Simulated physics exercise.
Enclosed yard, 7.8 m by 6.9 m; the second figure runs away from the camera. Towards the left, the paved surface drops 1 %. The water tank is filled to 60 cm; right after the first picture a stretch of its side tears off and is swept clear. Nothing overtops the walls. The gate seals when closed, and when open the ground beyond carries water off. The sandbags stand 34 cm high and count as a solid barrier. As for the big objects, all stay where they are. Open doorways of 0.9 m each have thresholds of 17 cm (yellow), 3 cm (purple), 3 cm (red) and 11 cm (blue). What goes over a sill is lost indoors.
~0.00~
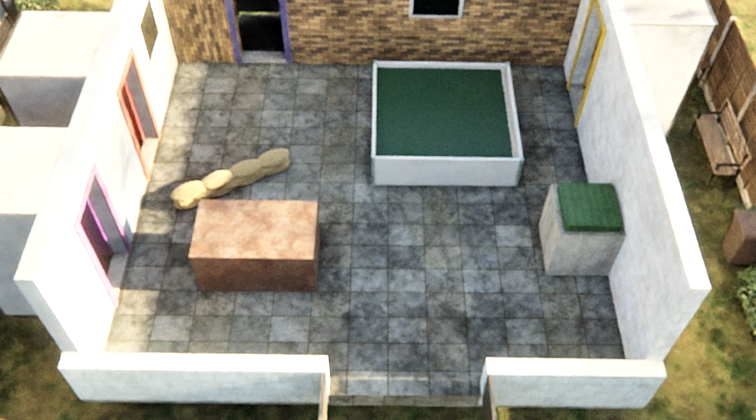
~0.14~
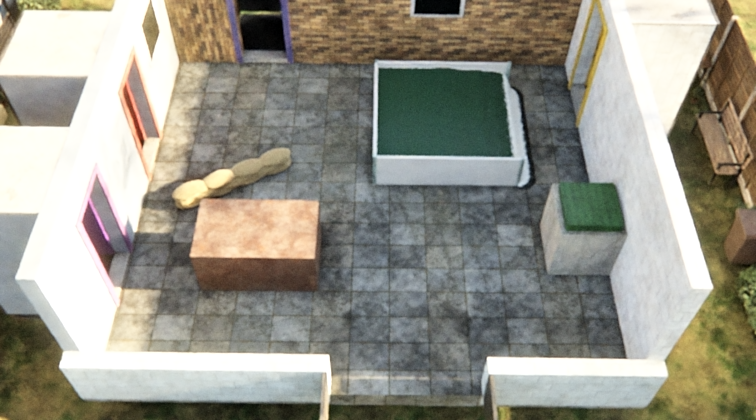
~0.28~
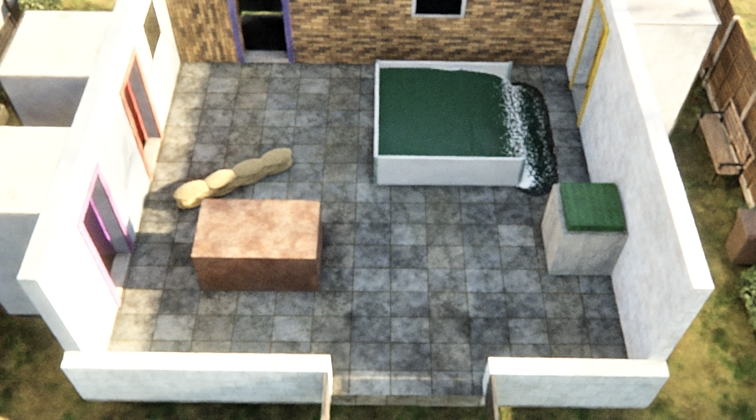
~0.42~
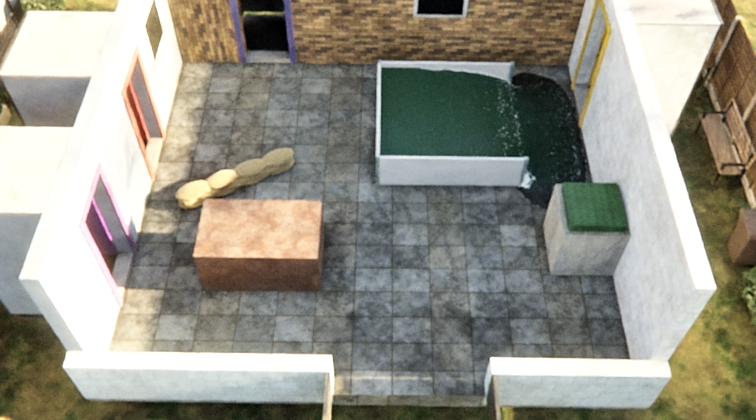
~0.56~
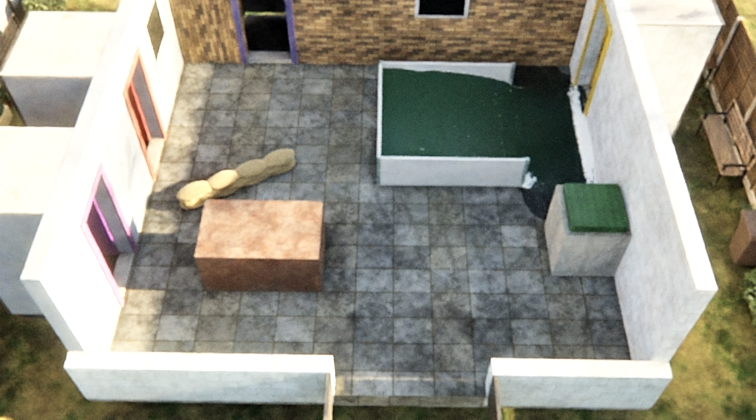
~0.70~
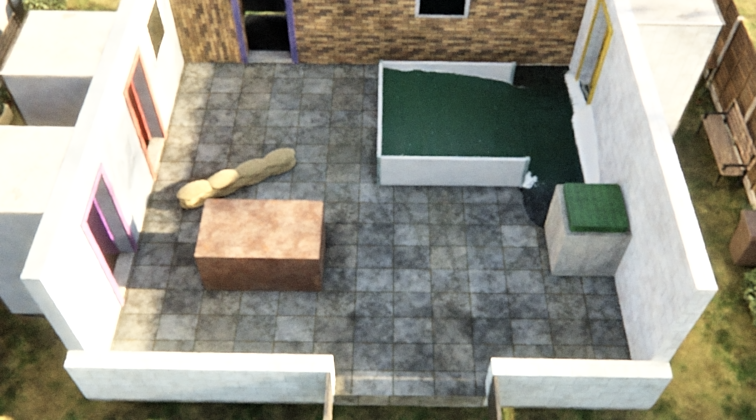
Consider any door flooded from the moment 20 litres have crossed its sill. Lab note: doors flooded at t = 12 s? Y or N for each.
Yellow door Y, purple door Y, red door Y, blue door N.
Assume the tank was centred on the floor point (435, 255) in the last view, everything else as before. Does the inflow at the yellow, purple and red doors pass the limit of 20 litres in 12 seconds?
Measured against that limit, yellow comes out short of it, purple beyond it and red beyond it.
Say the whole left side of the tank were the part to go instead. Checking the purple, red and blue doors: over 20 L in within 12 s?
At purple the amount is higher than the mark, at red it is higher than the mark, and at blue it is higher than the mark.
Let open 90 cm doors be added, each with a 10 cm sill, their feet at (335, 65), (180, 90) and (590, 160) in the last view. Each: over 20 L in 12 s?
Result in order - not enough, more than that, more than that.
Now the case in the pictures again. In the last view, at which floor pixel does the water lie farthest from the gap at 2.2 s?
That's around (464, 258) in the last picture.
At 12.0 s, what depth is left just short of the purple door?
Depth: Approx. 7.5 cm.
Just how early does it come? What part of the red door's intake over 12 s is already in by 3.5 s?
0 percent or so by then.
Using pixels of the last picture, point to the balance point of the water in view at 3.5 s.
Near (486, 141).
After 1.4 s water covers 10 % of the floor and is deepest (48 cm) near (599, 216); yellow door 39 cm at the sill, 77 L in, purple door not reached, red door not reached, blue door not reached.
After 2.2 s water covers 20 % of the floor and is deepest (49 cm) near (568, 67); yellow door 38 cm at the sill, 180 L in, purple door not reached, red door not reached, blue door not reached.
After 3.5 s water covers 45 % of the floor and is deepest (28 cm) near (533, 73); yellow door 27 cm at the sill, 284 L in, purple door not reached, red door not reached, blue door 5 cm at the sill, 0 L in.
After 7.0 s water covers 80 % of the floor and is deepest (16 cm) near (530, 175); yellow door 10 cm at the sill, 310 L in, purple door 7 cm at the sill, 18 L in, red door 6 cm at the sill, 8 L in, blue door 4 cm at the sill, 0 L in.
After 12.0 s water covers 90 % of the floor and is deepest (10 cm) near (569, 224); yellow door 9 cm at the sill, 311 L in, purple door 7 cm at the sill, 76 L in, red door 7 cm at the sill, 49 L in, blue door 4 cm at the sill, 0 L in.
